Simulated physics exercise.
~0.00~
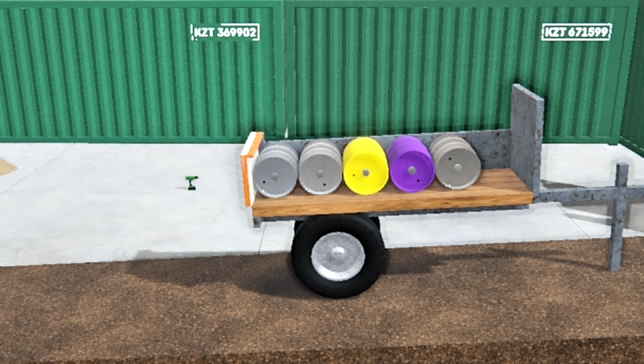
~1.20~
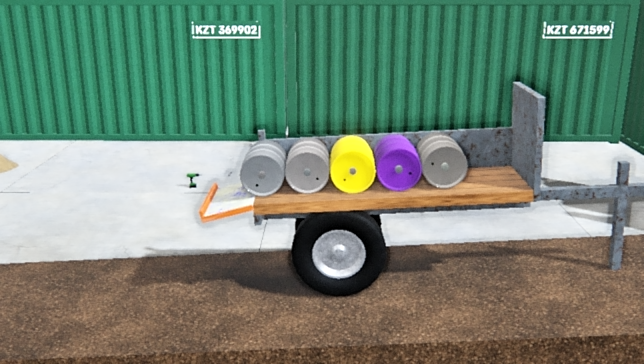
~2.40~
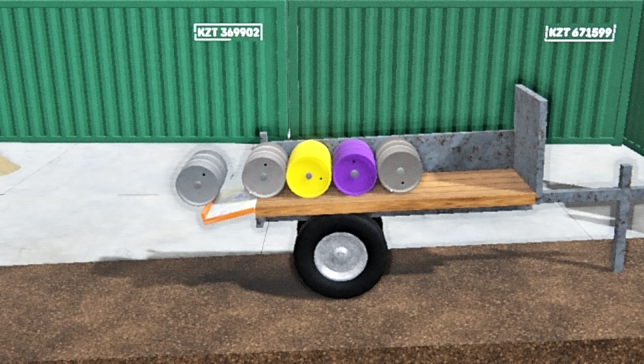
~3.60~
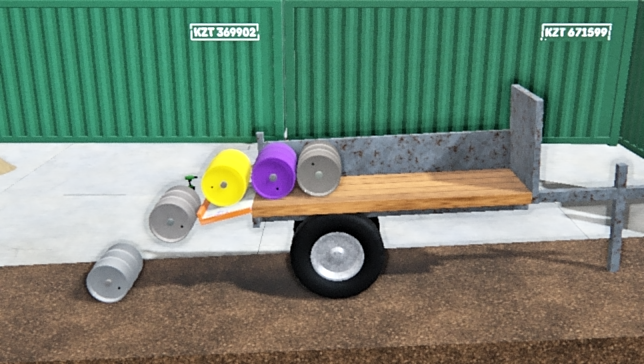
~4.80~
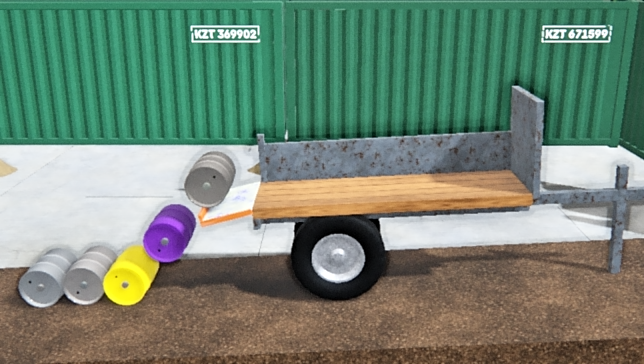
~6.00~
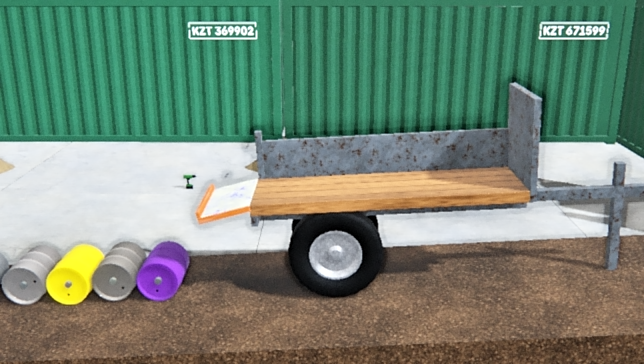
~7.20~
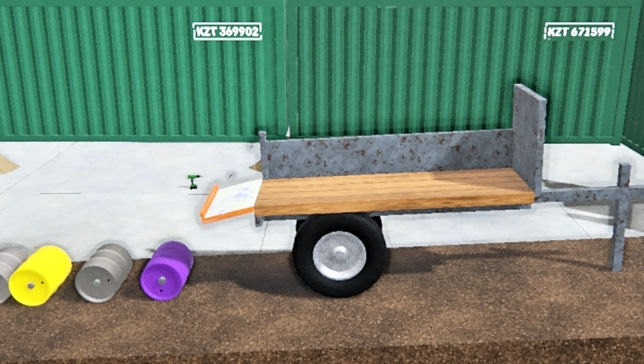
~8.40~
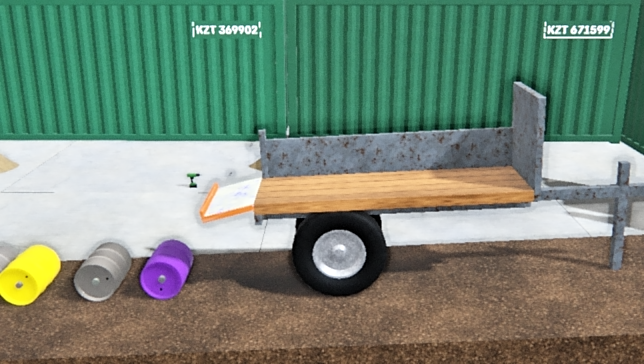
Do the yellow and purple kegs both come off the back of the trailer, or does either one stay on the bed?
Both come off the trailer. The yellow keg drops off the back, and the purple one rolls out after it onto the ground.
